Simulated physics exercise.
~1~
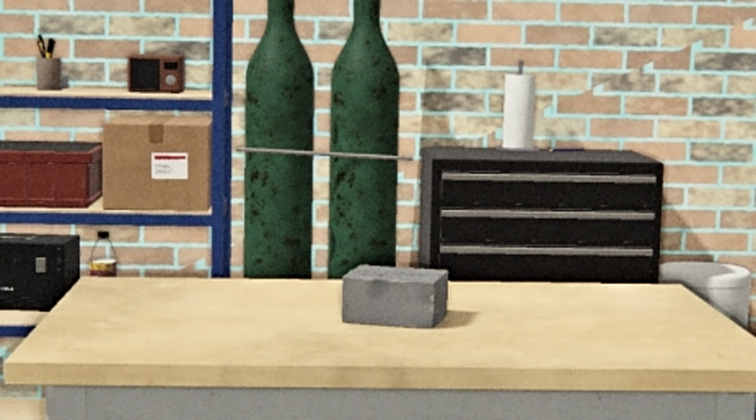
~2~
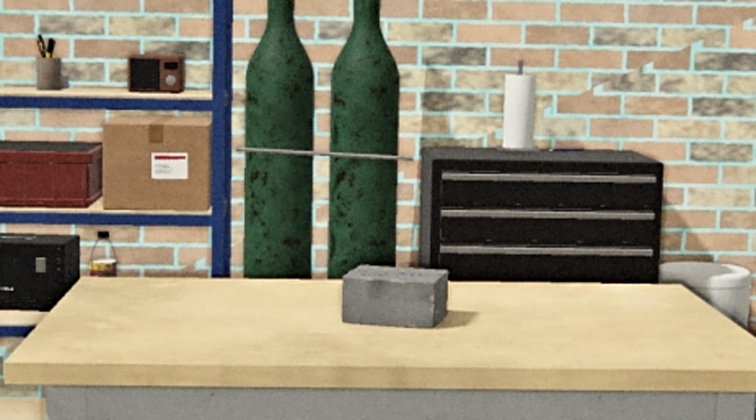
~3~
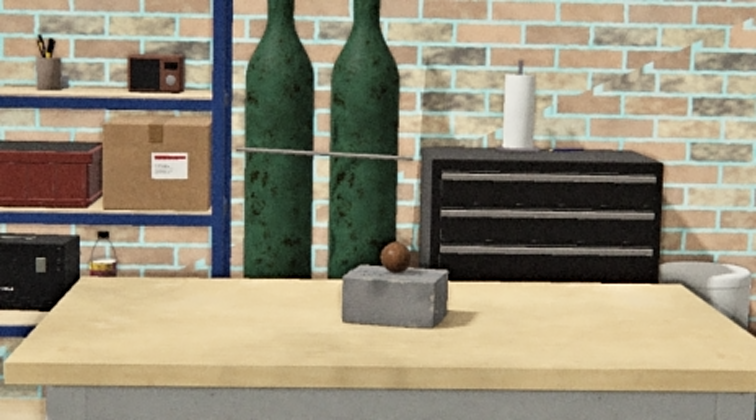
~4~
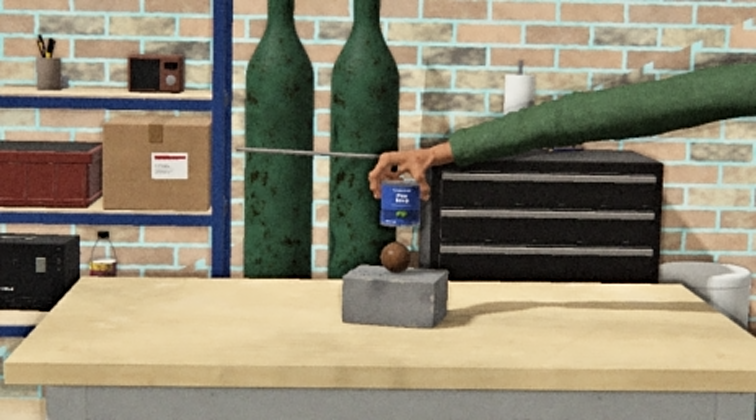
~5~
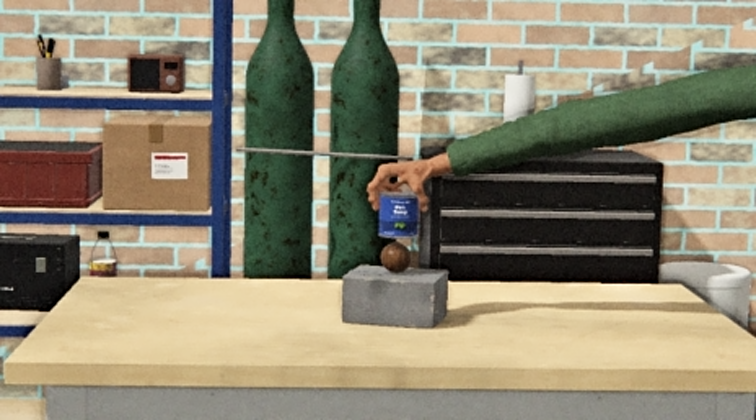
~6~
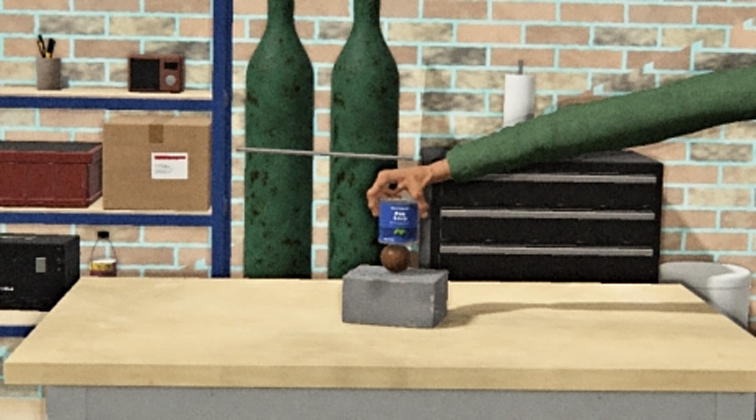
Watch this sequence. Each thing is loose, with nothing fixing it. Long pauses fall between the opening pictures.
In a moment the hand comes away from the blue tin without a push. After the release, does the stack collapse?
Yes, it collapses.
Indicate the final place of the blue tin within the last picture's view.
Around (481, 300).
Then, 0.60 s on from there, blue tin now fallen.
Then, 0.70 s on from there, things are still on the move.
Then, 1.00 s on from there, as before.
In the end, fallen, blue tin; the other 2 unmoved. At the end, from the last picture's camera, blue tin near (481, 300). The pile comes apart.
